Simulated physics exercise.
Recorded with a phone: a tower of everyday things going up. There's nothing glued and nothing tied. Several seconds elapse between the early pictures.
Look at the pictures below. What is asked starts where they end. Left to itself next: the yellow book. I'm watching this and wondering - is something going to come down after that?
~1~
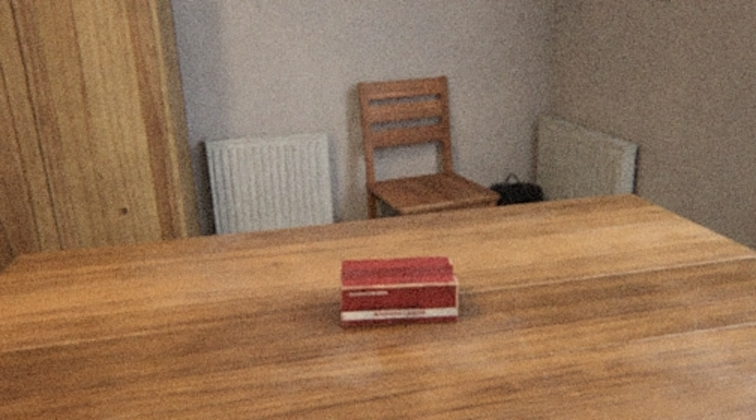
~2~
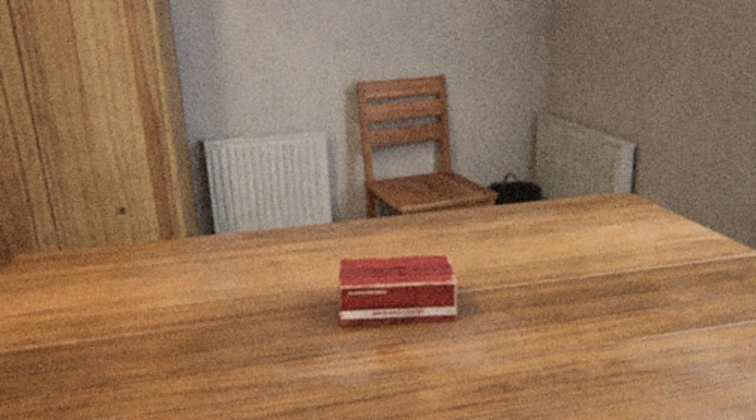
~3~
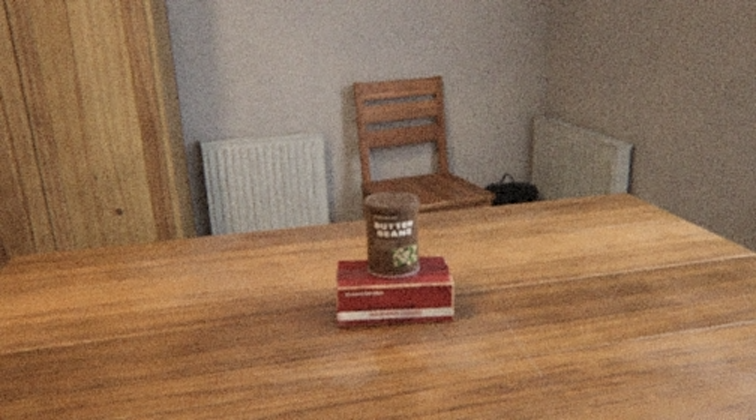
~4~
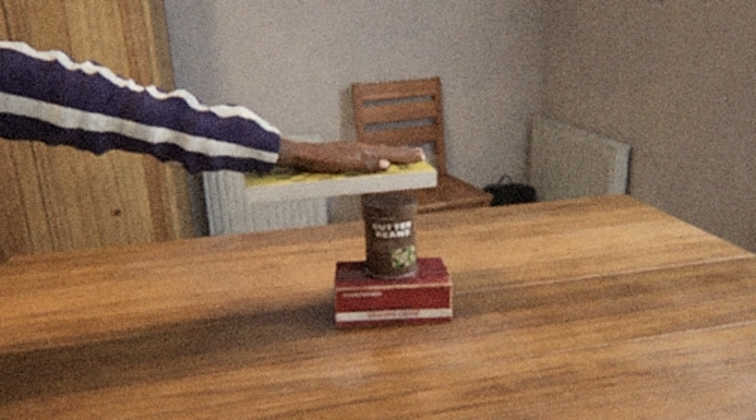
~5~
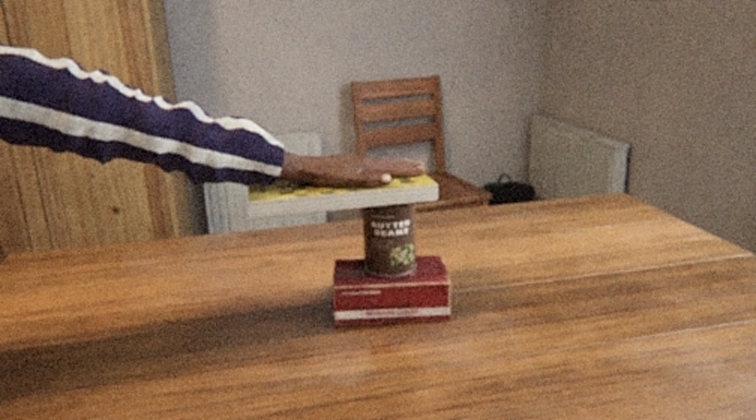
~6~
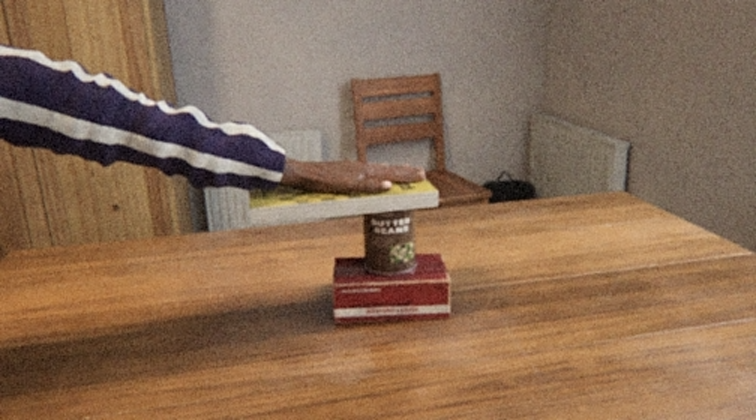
Yes, something comes down.
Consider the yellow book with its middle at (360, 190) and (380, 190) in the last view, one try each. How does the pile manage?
Case 1: Collapse. Case 2: Stable.
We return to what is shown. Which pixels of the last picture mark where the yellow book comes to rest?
The object winds up at approximately (339, 237).
Then, 0.30 s after the last picture, yellow book now fallen.
Then, 0.40 s after the last picture, things are still on the move.
Then, 0.50 s after the last picture, as before.
At rest, fallen, yellow book; the other 2 in place. Seen from the same camera at the end, yellow book near (339, 237). The pile loses its balance.
